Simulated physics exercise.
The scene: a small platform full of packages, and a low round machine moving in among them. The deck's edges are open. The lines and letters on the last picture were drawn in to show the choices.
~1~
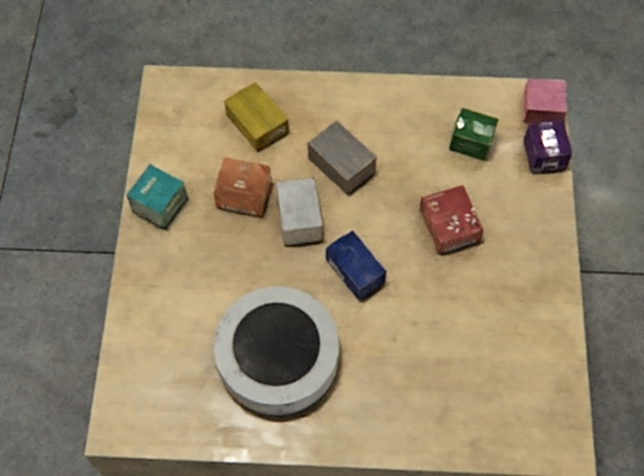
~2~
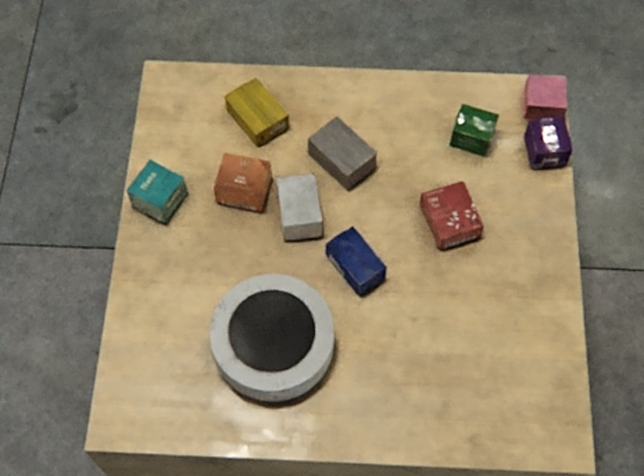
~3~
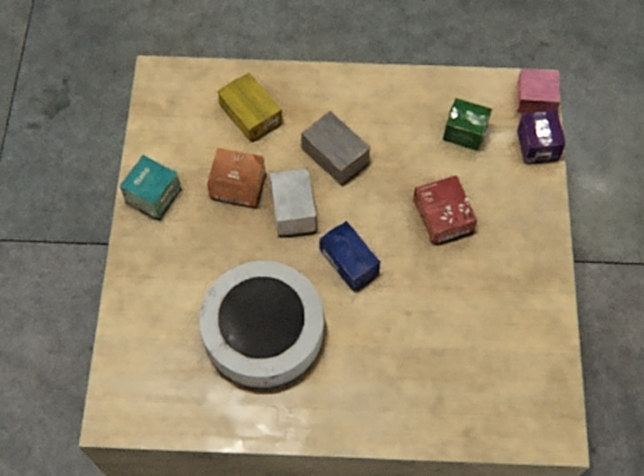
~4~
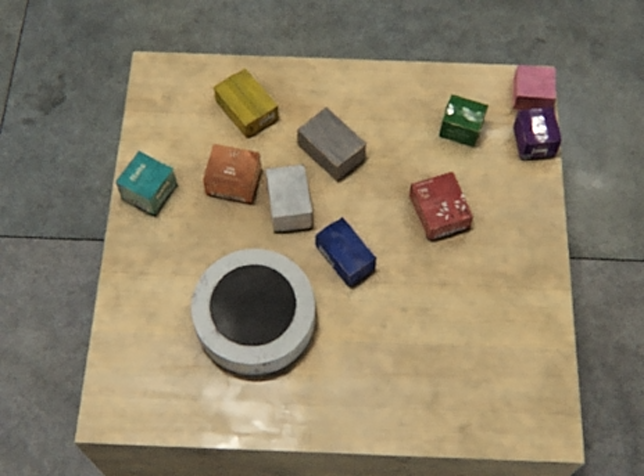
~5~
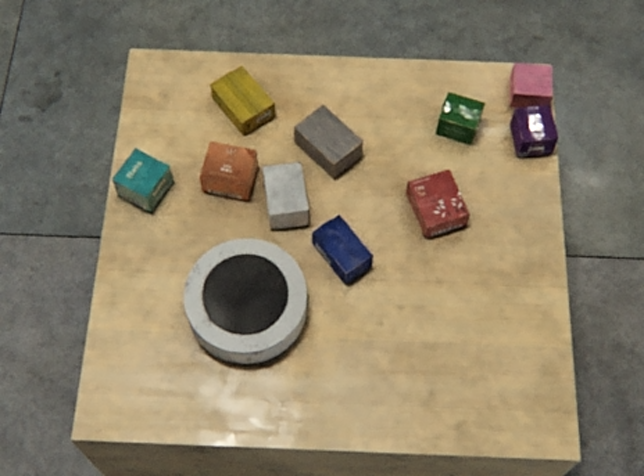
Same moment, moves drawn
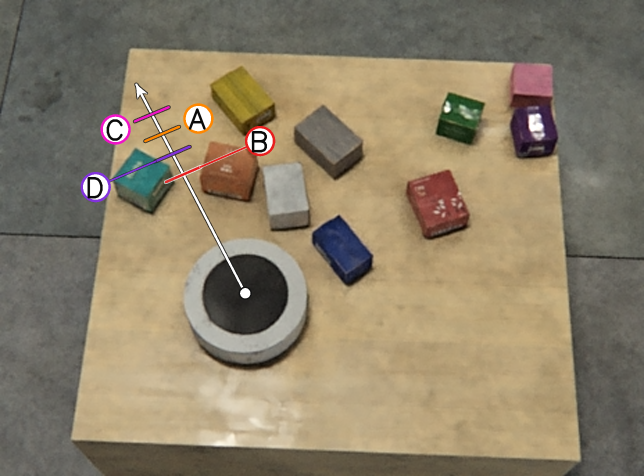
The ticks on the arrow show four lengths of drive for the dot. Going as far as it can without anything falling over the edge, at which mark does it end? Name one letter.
Stop at B.
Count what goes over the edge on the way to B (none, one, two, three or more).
By then, none.
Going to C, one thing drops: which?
It is the turquoise box.
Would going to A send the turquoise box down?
Yes.
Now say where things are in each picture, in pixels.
Purple parcel (547, 147); pink crate (544, 103); green box (474, 135), in the first frame.
Robot (272, 337); white crate (300, 208), in the second frame.
Robot (263, 323); orange box (236, 178), in the third frame.
Robot (254, 311); red box (441, 206), in the fourth frame.
Robot (246, 300); blue parcel (342, 249); purple parcel (534, 131); pink crate (531, 87), in the fifth frame.
On the copy, A at (162, 134); B at (183, 175); C at (152, 114); D at (173, 154); the arrow from (245, 293) to (136, 84); the white dot at (245, 293).
On B. First, robot (223, 255); pink crate (531, 87); purple parcel (534, 131).
Then, robot (200, 213); turquoise box (137, 174); orange box (225, 146).
Finally, robot (186, 184); turquoise box (120, 151); yellow parcel (245, 93); nothing has fallen.
By contrast, A drops the turquoise box; C drops the turquoise box; D drops the turquoise box.
